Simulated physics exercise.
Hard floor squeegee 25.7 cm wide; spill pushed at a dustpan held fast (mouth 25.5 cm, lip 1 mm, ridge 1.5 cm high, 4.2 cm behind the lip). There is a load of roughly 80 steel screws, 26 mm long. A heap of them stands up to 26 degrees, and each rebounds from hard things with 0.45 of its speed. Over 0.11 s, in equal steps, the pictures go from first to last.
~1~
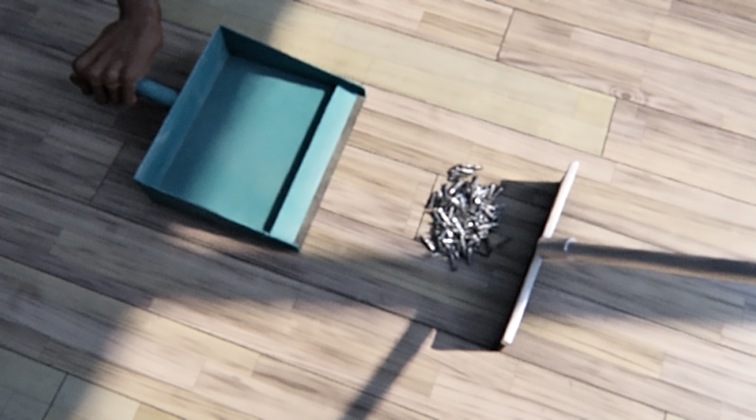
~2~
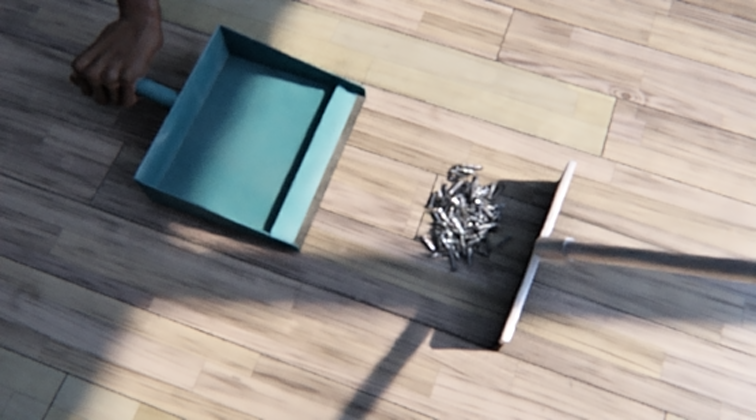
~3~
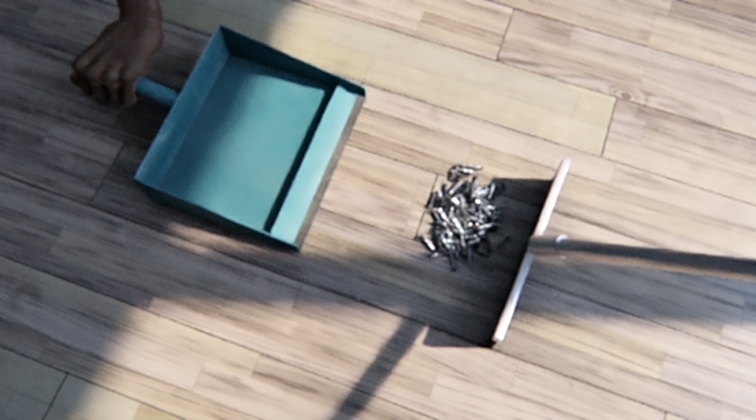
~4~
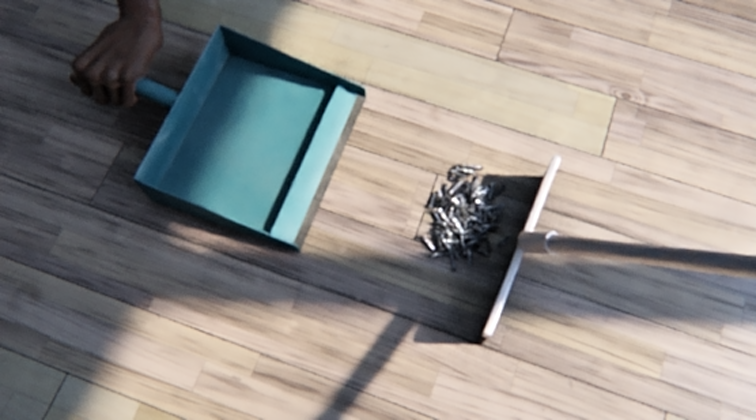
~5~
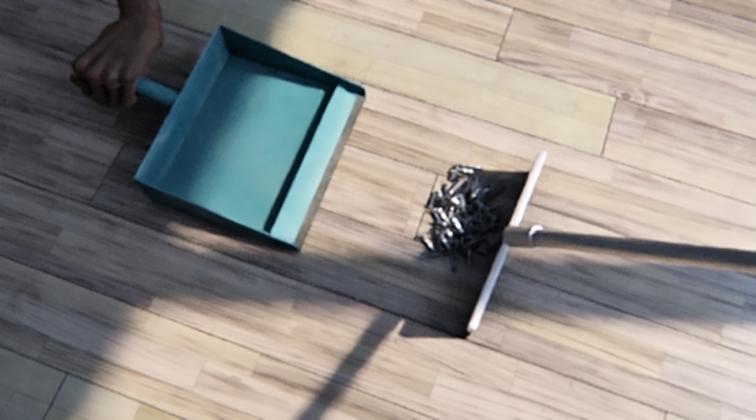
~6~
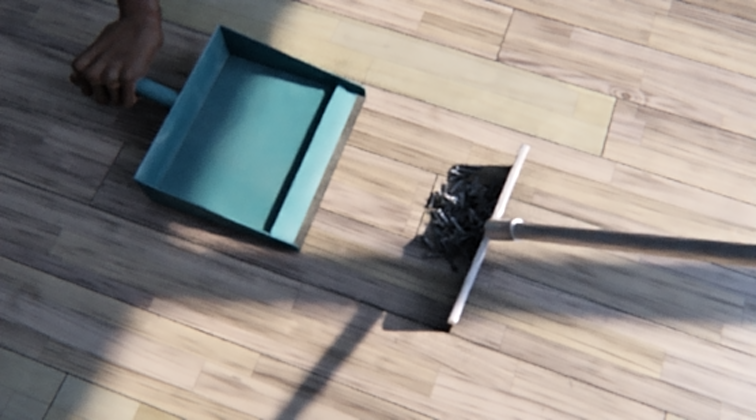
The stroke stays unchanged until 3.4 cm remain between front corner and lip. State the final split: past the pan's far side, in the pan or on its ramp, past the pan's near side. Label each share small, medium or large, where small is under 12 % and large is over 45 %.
Far side: Small. Pan: Large. Near side: Small.
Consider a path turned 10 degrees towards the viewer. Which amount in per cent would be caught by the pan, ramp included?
The pan, ramp included, would get around 55 per cent.
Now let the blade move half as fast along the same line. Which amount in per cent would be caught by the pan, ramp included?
Near 15 %.
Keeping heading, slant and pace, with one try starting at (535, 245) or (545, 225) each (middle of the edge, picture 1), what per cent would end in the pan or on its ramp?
I'd put it near 55 per cent for the first and near 55 per cent for the second.
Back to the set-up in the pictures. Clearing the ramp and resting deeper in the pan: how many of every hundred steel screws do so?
About 35 %.
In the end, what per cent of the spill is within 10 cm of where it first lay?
I'd guess some 0 per cent.
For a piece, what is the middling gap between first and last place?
22 cm or so.
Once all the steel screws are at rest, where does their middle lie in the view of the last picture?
After settling, the middle sits near (329, 156).
Then, 0.09 s after the last picture, middle of the blade 12 cm from the lip; 0 % over the lip, far side 0 %, near side 0 %.
Then, 0.16 s after the last picture, middle of the blade 6 cm from the lip; 0 % over the lip, far side 0 %, near side 0 %.
Then, 0.36 s after the last picture, middle of the blade 4 cm from the lip; 80 % over the lip, far side 0 %, near side 0 %.
In the end, far side 0 %, pan 60 %, near side 0 %, in front of the lip or behind the blade 40 %.
